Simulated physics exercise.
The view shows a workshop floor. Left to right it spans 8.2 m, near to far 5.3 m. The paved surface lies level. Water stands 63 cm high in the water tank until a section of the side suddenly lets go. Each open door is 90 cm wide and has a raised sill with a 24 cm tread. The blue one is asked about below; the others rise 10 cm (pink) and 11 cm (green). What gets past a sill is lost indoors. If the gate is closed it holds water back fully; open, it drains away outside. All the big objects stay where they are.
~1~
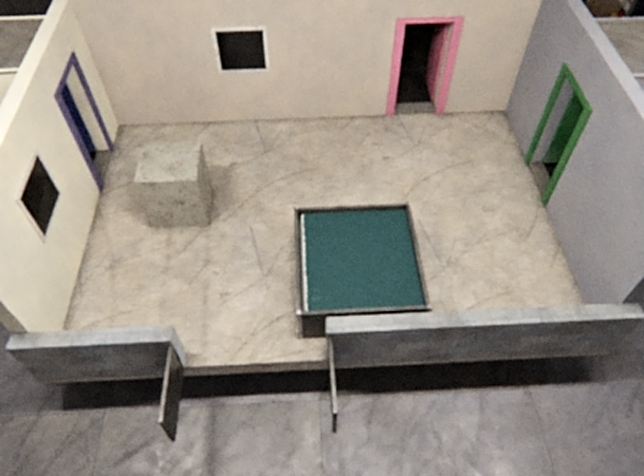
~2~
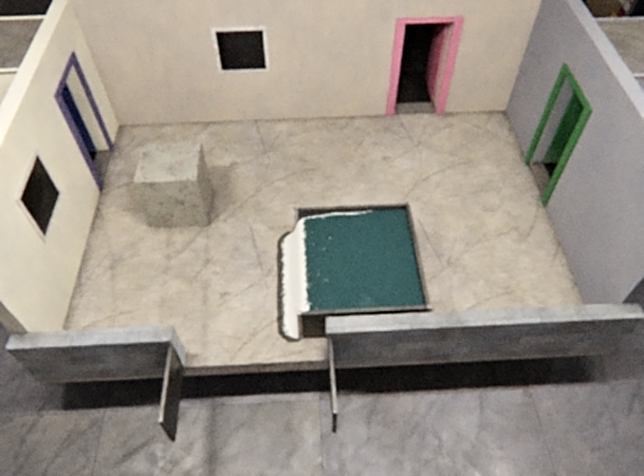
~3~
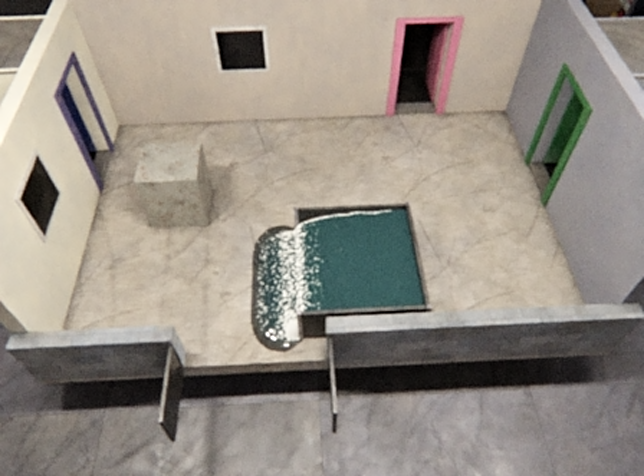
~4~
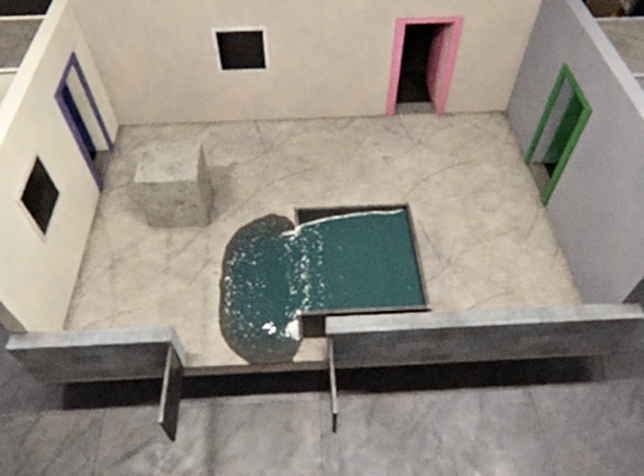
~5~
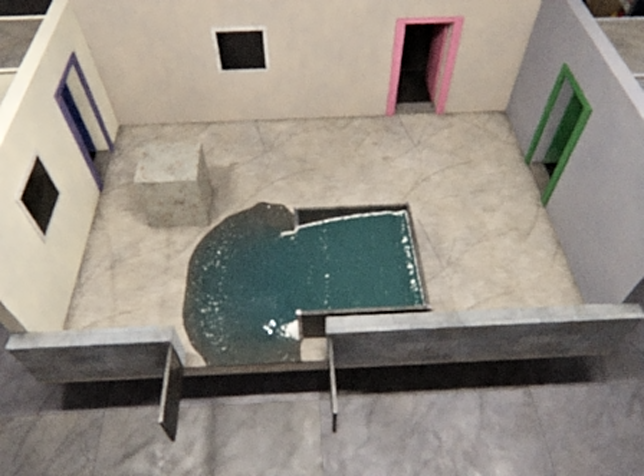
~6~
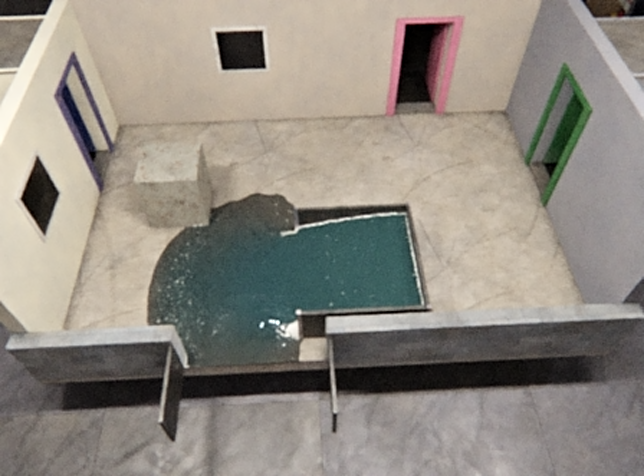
Workshop floor with a tank of green water pouring out through its left side and spreading across the paving past a grey block.
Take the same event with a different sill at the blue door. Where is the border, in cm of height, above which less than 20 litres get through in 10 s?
About 6 cm.
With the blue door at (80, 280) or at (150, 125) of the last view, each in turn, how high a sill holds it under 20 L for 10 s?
About 26 and 14.5 cm.
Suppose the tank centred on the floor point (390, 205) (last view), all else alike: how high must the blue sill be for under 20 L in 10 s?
About 11.0 cm.
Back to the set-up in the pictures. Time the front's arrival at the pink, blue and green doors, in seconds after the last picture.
Pink 5.5 s, blue 1.4 s, green 8.0 s.
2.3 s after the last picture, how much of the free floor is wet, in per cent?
About 40 per cent.
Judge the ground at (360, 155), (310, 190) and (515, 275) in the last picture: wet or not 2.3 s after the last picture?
In turn: Still dry, still dry, not reached.
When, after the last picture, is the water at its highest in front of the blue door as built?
Near 7.0 s.
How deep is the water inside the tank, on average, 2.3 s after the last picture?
Some 12 cm.
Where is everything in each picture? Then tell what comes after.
Still water, 63 cm deep, in the water tank at (357, 258); the blue door at (88, 129) is dry, in the first picture.
The gap is at (300, 276), the front 0.3 m out at a hidden place; the back of the water tank holds 63 cm, in the second picture.
The front is at a hidden place, 0.7 m from the gap at (300, 277); 1.4 m2 of floor is wet, 63 cm left at the back, in the third picture.
The front is at (224, 315), 1.2 m from the gap at (300, 277); 2.9 m2 of floor is wet, 62 cm left at the back, in the fourth picture.
The front is at (189, 320), 1.8 m from the gap at (300, 278); 4.5 m2 of floor is wet, 54 cm left at the back, in the fifth picture.
The gap is at (300, 278), the front 2.4 m out at (153, 305); the back of the water tank holds 54 cm; the blue door at (88, 129), 4.7 m from the gap, is still 2.4 m from the nearest water, in the sixth picture.
Then, 0.7 s after the last picture water covers 25 % of the floor, deepest (33 cm) near (58, 347); it has not reached the blue door.
Then, 2.3 s after the last picture water covers 40 % of the floor, deepest (28 cm) near (131, 344); 7 cm at the blue door, 0 litres in over its 10 cm sill.
Then, 9.3 s after the last picture water covers 85 % of the floor, deepest (10 cm) near (503, 135); 6 cm at the blue door, 2 litres in over its 10 cm sill.
At the blue door as built, the water peaked near 10 cm, 6.9 s after the last picture.
Run again over the same 10 s with other heights there, 33 litres in over 5 cm, 12 litres over 7 cm. The limit of 20 litres is kept from about 6 cm up.
